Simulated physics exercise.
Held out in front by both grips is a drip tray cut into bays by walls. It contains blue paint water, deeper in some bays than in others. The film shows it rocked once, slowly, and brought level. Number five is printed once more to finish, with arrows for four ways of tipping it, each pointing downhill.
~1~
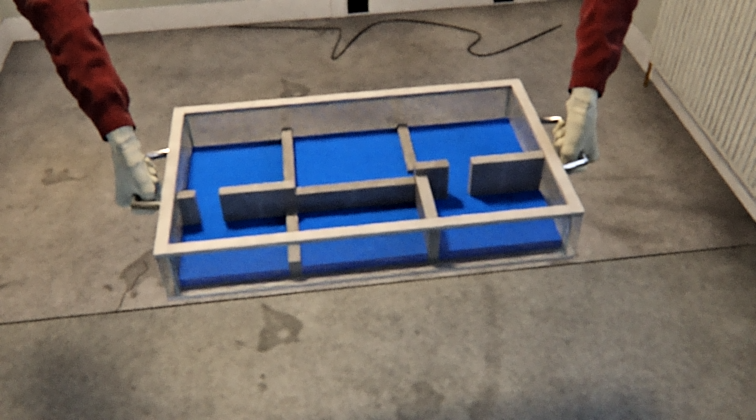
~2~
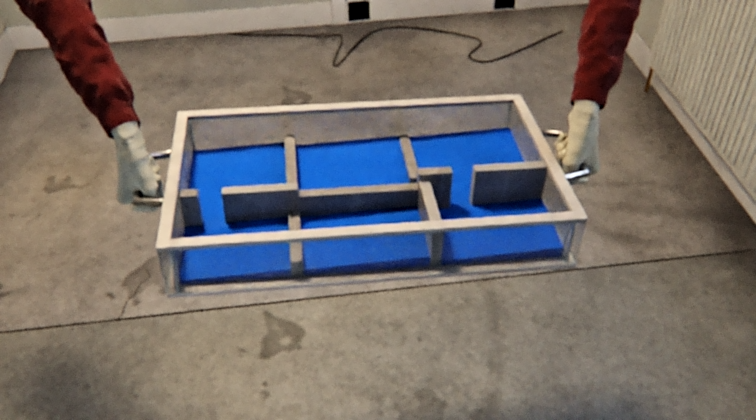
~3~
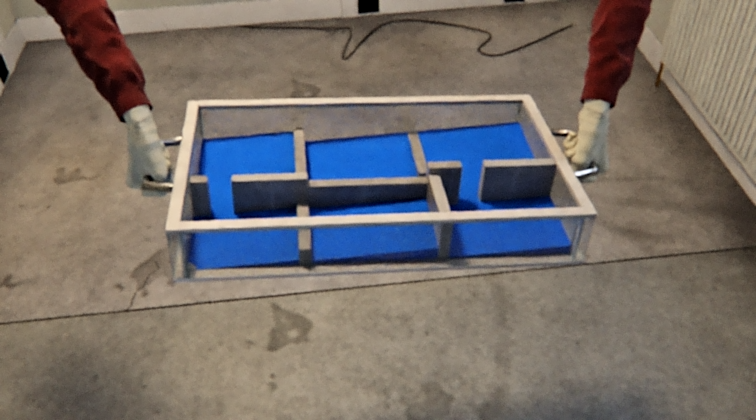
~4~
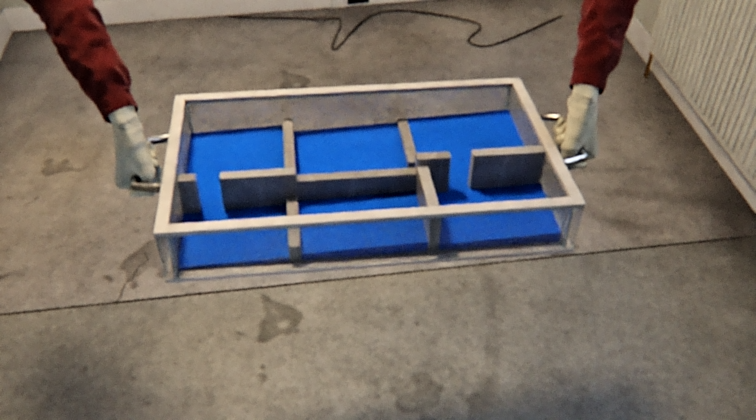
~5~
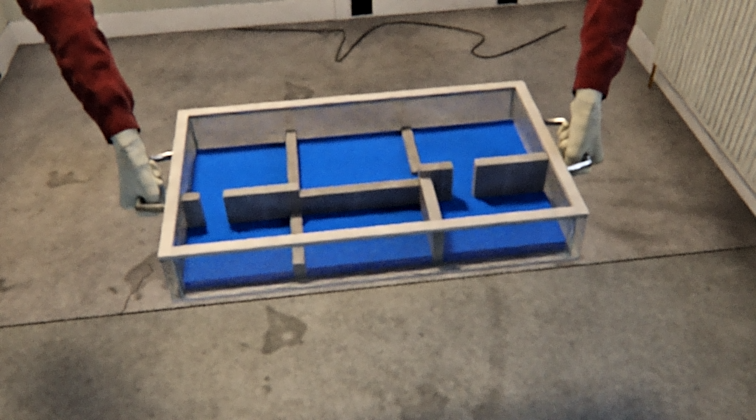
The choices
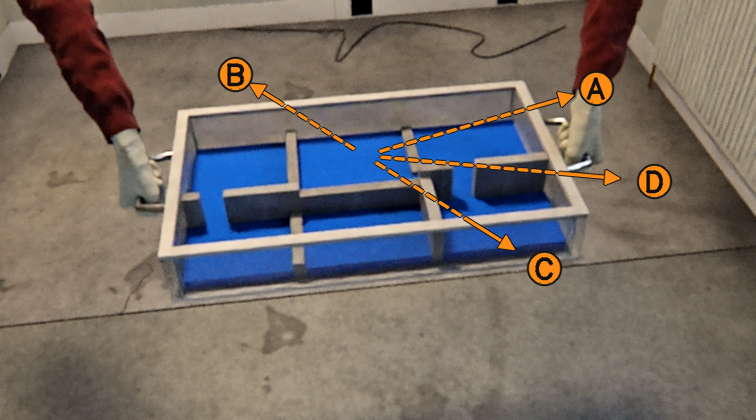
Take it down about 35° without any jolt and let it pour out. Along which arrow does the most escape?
B is best.
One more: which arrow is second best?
Here it is arrow C.
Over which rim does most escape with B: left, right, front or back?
The back rim.
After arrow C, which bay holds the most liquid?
That is the front right bay.
In orange, A ends at (568, 96); B ends at (254, 86); C ends at (510, 246); D ends at (614, 178).
With A, about 54 % stays in the tray, the largest part in the back right bay.
With B, about 22 % stays in the tray, the largest part in the back left bay.
With C, about 37 % stays in the tray, the largest part in the front right bay.
With D, about 57 % stays in the tray, the largest part in the back right bay.
